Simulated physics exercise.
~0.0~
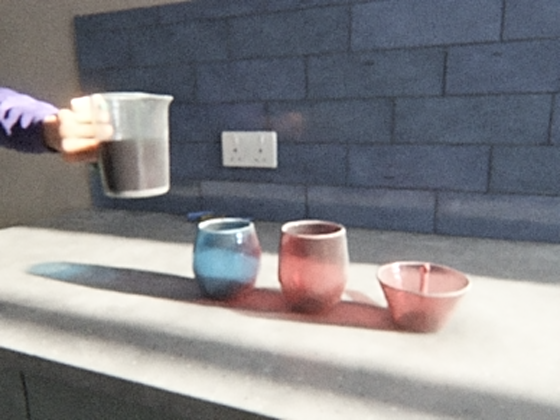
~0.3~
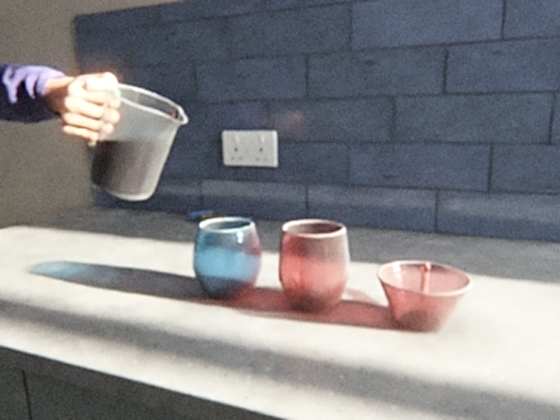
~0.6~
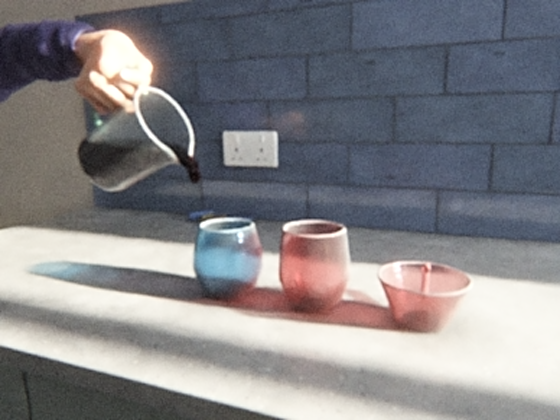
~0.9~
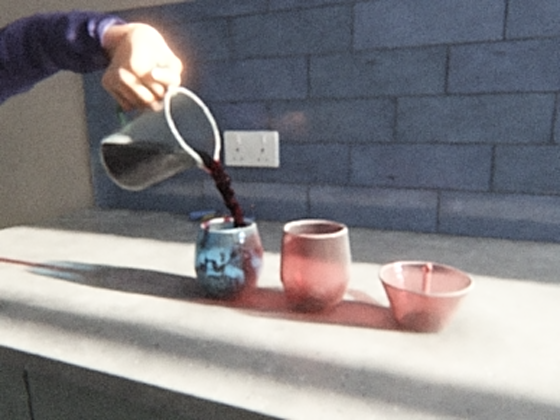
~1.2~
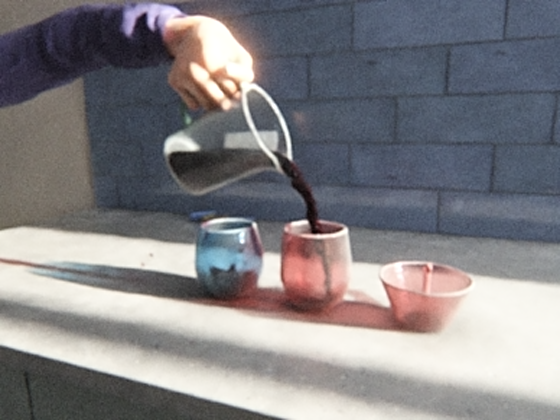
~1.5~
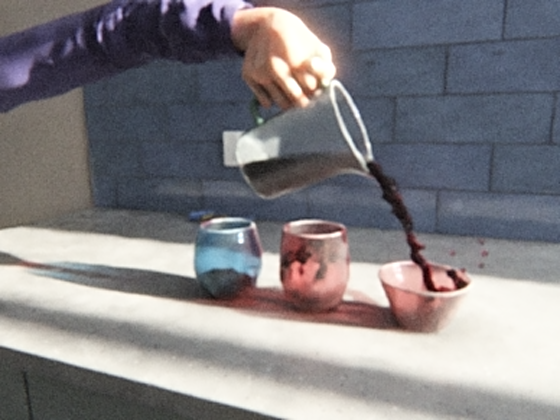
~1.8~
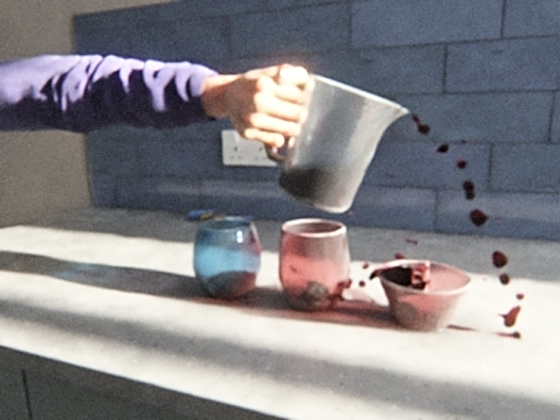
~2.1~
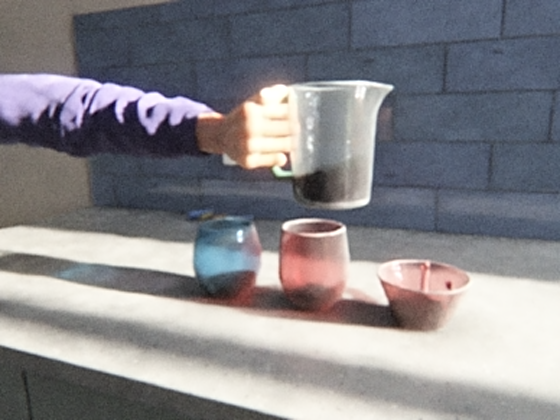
On a sunlit counter against blue tiles, a purple-sleeved hand tipped a pitcher of dark wine and swept it rightwards, pouring into a blue glass, a pink glass and a pink bowl-like cup, splashing some drops before holding it level with wine still inside.
